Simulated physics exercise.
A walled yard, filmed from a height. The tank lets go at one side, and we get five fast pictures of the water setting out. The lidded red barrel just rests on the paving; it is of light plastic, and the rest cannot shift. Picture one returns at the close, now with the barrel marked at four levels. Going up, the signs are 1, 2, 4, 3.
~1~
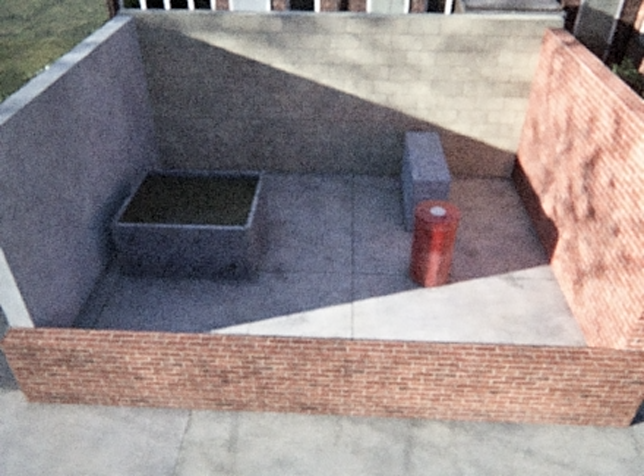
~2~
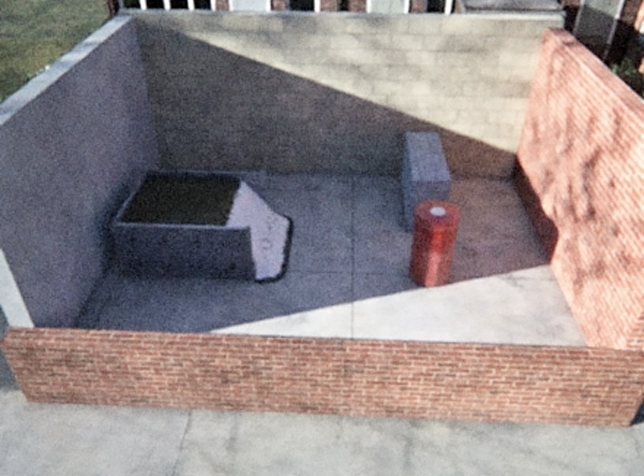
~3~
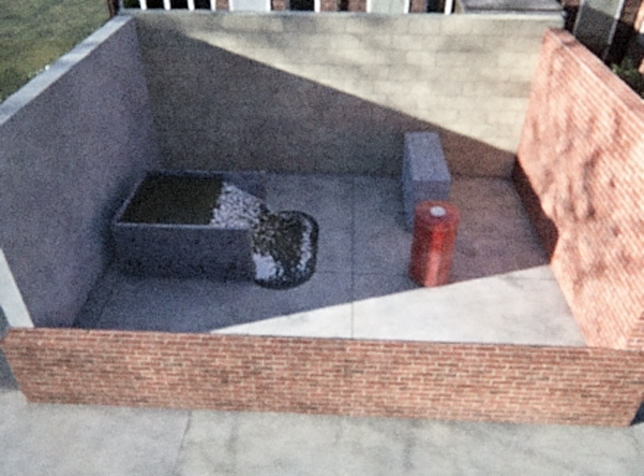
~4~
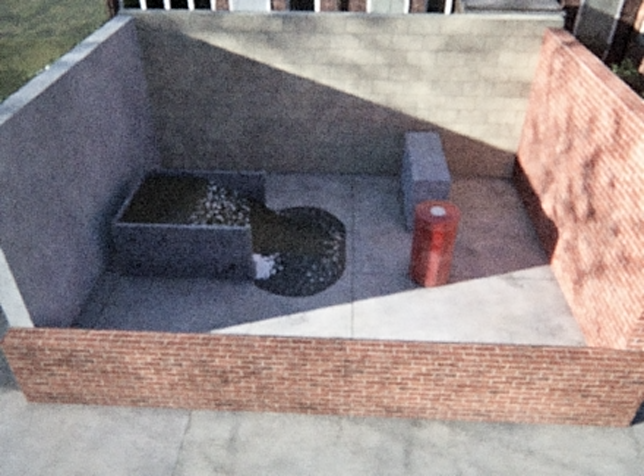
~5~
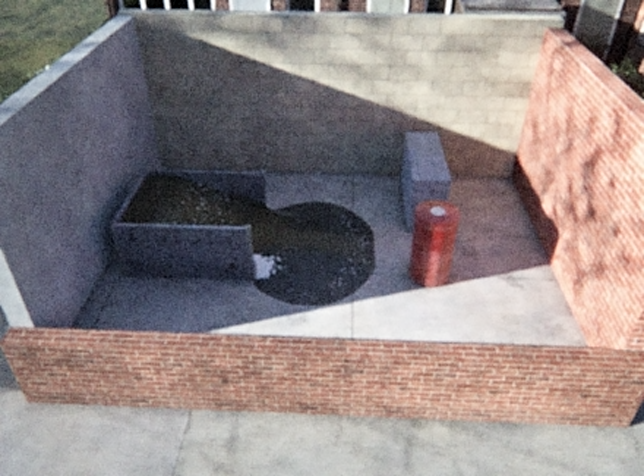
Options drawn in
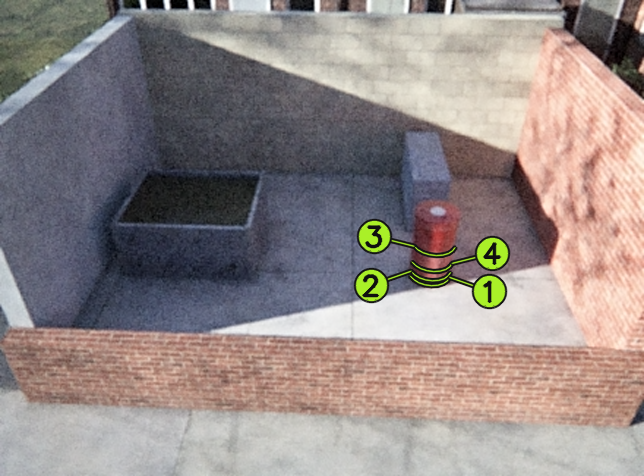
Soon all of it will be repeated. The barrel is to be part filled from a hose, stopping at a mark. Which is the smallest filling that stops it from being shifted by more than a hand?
That is mark 3.
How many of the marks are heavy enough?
One of them.
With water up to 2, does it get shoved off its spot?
Yes.
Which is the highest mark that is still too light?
Here it is mark 4.
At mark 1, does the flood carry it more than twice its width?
Yes, it does.
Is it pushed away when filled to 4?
Yes, it does.
On the marked copy, 1 at (431, 285); 2 at (432, 280); 3 at (436, 255); 4 at (433, 271); from the bottom up 1, 2, 4, 3.
For mark 1, it is pushed about 3 times its own width away.
For mark 2, it is pushed about 3 times its own width away.
For mark 3, it does not move.
For mark 4, it is pushed about half its own width away.
